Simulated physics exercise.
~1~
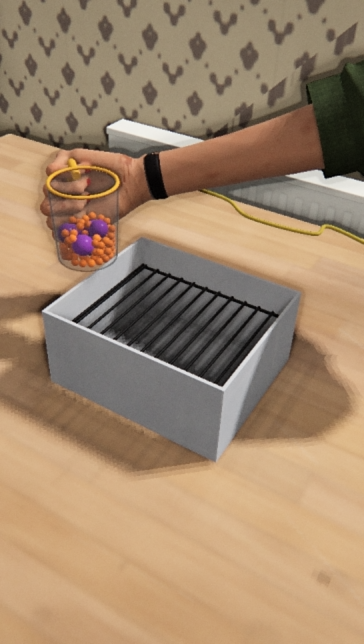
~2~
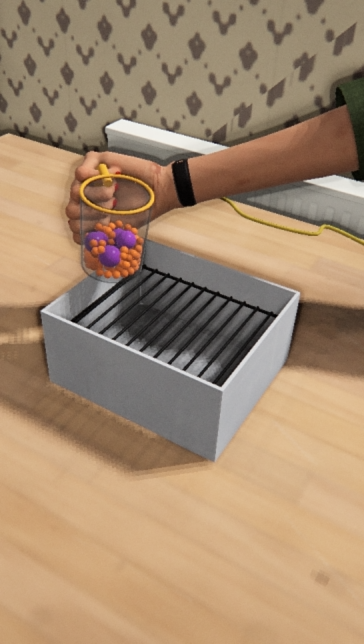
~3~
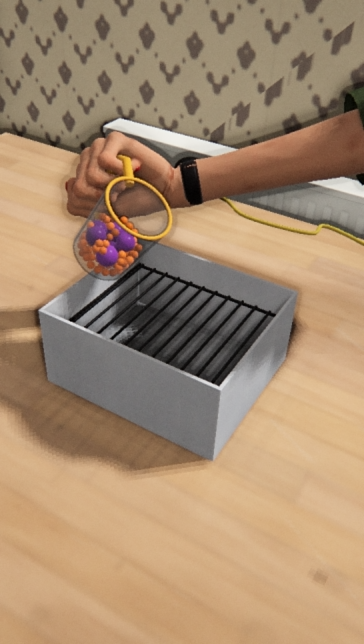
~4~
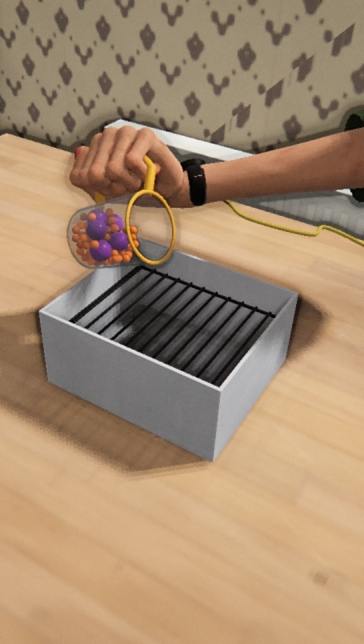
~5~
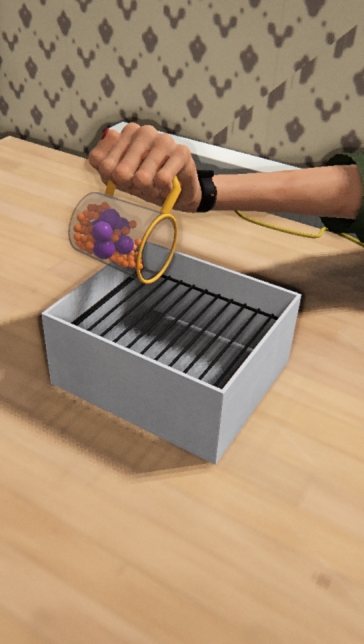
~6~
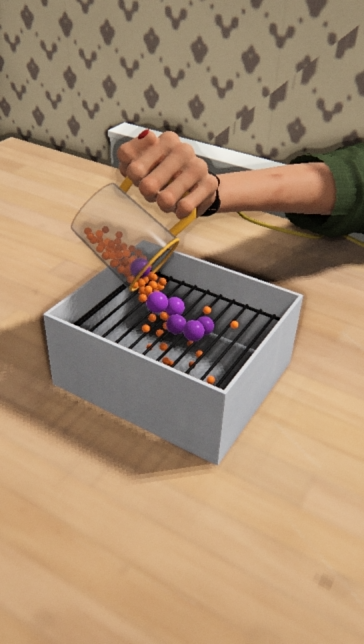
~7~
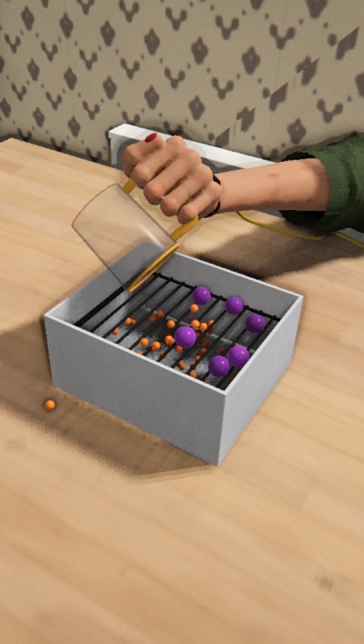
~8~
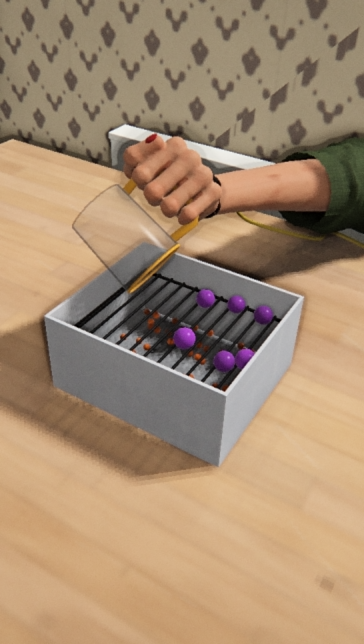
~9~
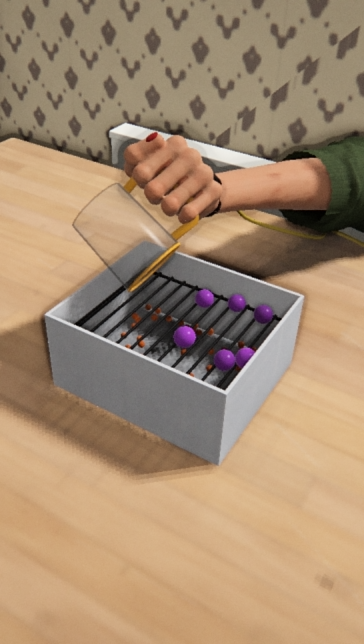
Hand tipping a clear cup of purple and orange balls onto a boxed rack, purple staying on top, most orange dropping through.
